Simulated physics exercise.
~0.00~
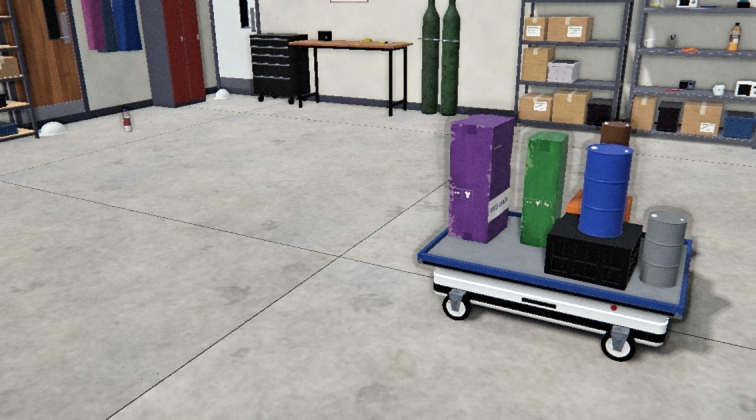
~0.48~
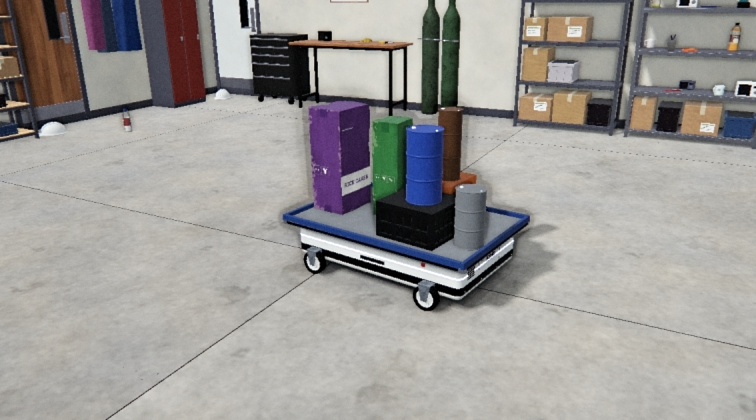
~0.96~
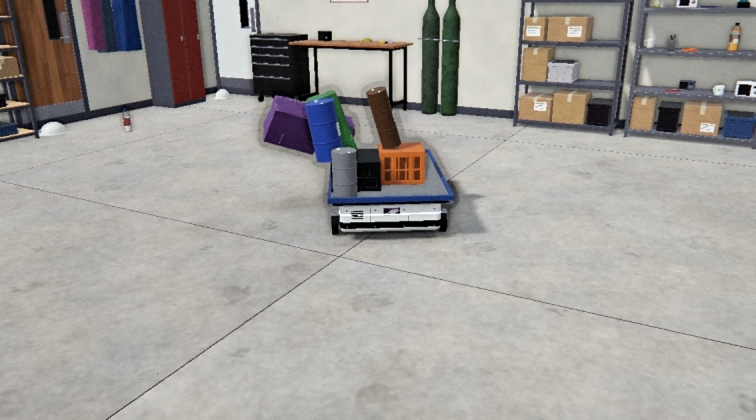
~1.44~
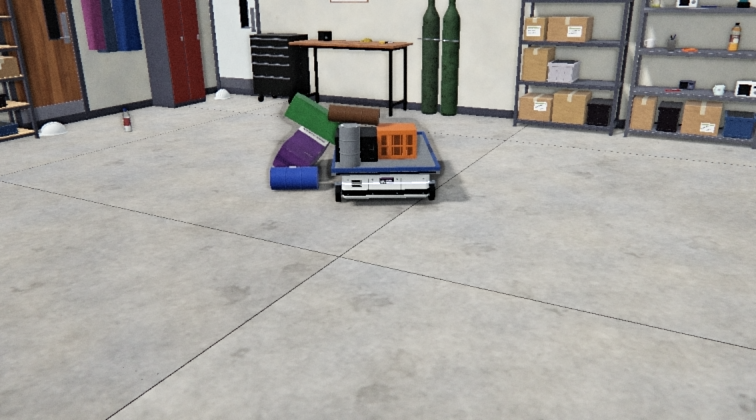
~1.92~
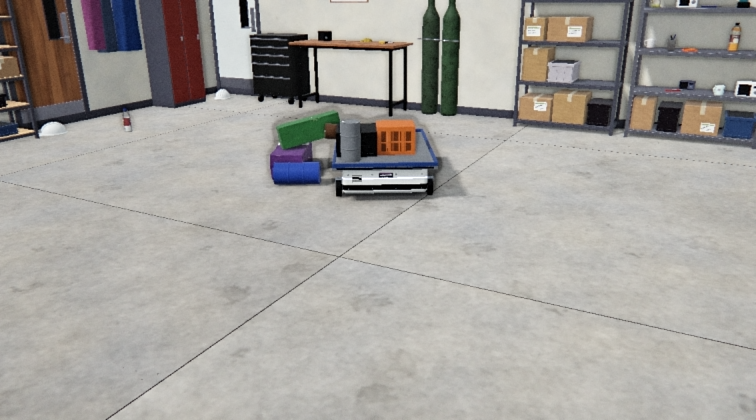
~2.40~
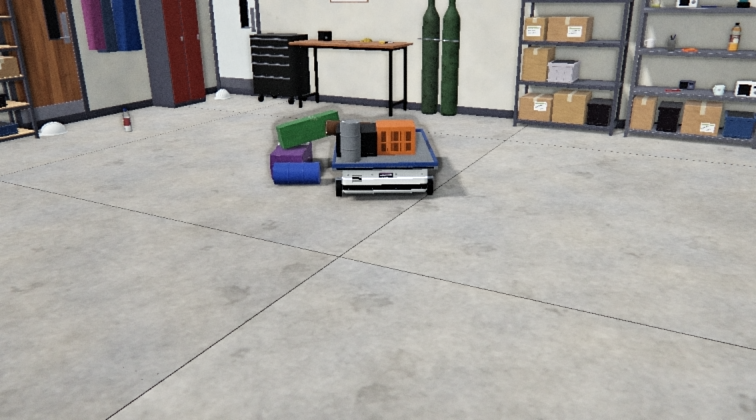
The video shows a wheeled cart loaded with boxes, canisters and crates moving left and away across a garage floor while turning. The purple box, green box and blue canister tip off its left side, the brown canister topples, and the cart stops with the grey canister still upright.
